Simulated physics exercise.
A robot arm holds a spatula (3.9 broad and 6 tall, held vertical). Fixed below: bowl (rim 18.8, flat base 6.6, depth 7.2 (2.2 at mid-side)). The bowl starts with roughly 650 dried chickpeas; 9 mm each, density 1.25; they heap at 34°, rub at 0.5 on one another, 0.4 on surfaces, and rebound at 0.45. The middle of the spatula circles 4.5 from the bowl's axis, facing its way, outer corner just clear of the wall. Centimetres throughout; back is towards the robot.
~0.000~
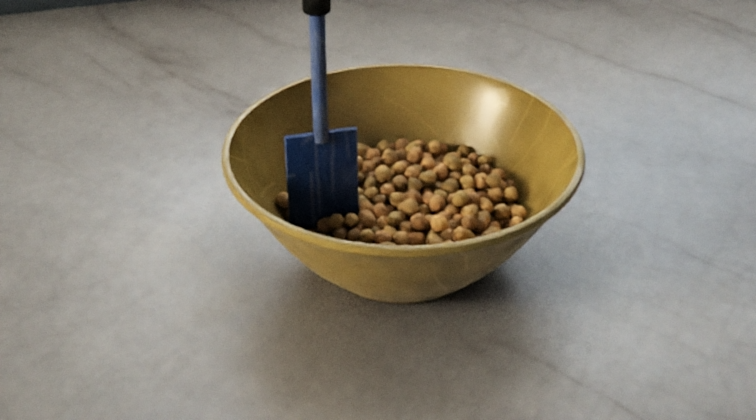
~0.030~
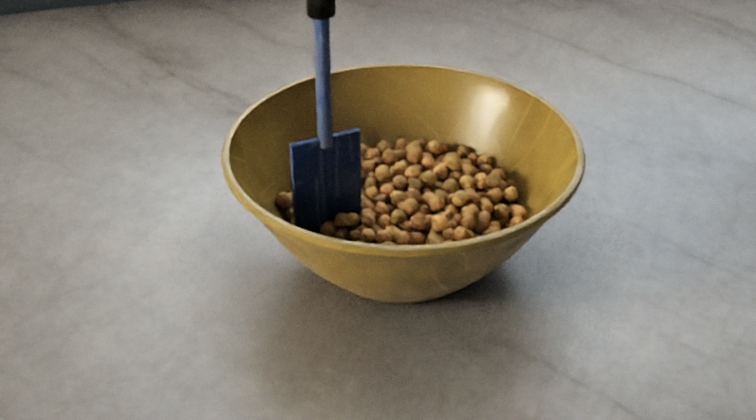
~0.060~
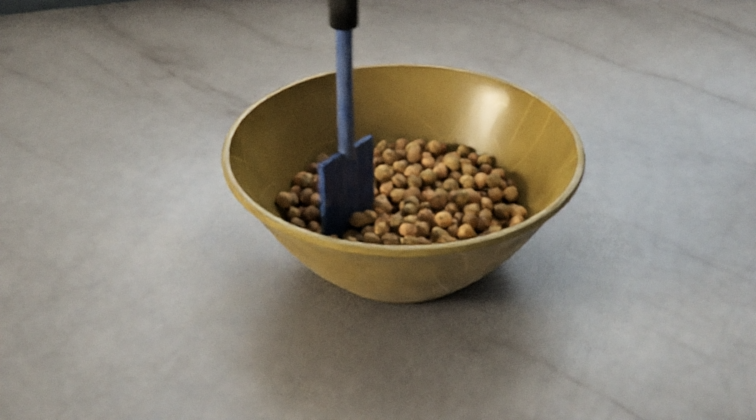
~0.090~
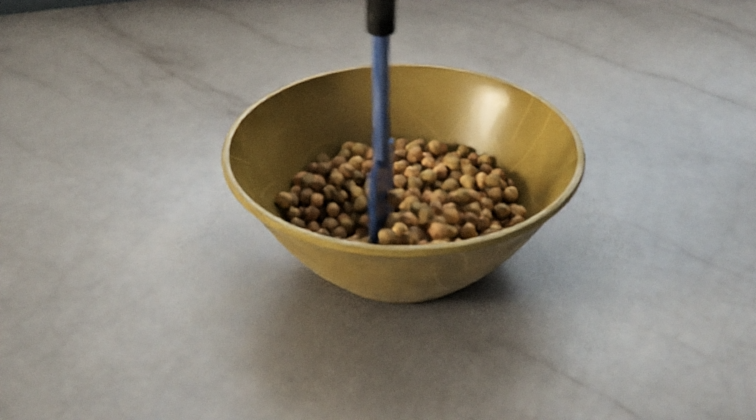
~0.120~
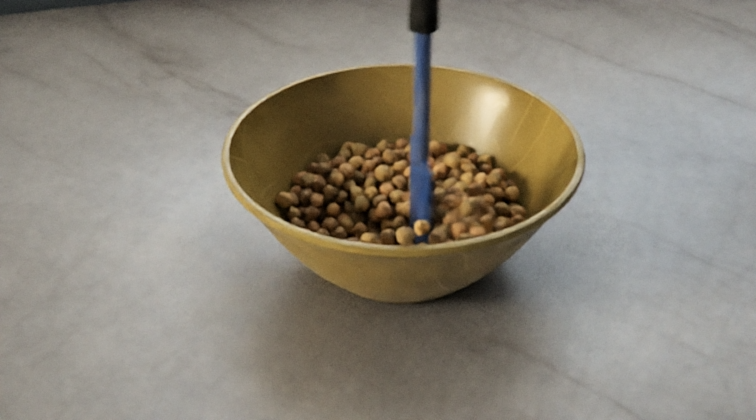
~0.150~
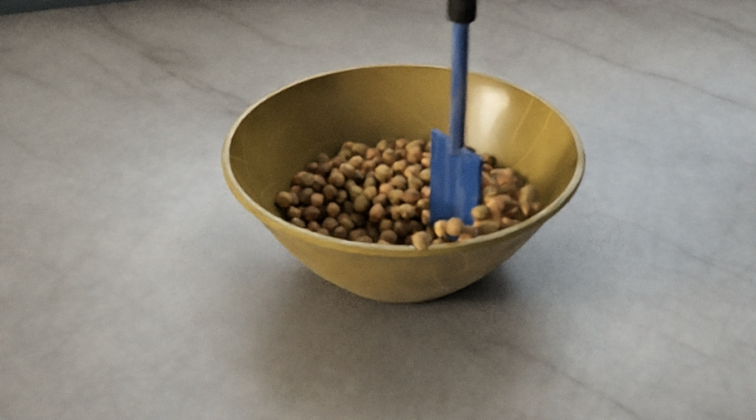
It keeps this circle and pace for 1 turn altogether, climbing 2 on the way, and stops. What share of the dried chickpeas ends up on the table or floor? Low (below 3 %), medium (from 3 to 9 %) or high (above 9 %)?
A medium share, from 3 to 9 %, ends on the table or floor.
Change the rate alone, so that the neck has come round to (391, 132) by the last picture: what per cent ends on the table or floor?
Some 0 per cent.
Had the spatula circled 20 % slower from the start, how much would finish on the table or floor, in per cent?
In that case some 0 per cent.
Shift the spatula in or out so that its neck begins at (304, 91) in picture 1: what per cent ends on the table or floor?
Some 0 per cent.
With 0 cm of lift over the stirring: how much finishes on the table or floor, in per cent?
About 15 per cent.
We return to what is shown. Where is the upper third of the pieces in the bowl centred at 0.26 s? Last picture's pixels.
At about (450, 162).
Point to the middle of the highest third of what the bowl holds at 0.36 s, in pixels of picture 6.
Near (400, 168).
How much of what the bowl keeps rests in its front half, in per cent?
Roughly 40 per cent.
After 0.26 s, 204° round, highest piece 10 above the table; 635 in the bowl, 11 in flight or on the tool.
After 0.36 s, 297° round, highest piece 10 above the table; 622 in the bowl, 14 on the table or floor, 10 in flight or on the tool.
After 0.62 s, 0° round, highest piece 6 above the table; 617 in the bowl, 29 on the table or floor.
After 1.32 s, 0° round, highest piece 6 above the table; 617 in the bowl, 29 on the table or floor.
At rest, 617 in the bowl, 29 on the table or floor. That is 4 % on the table or floor.
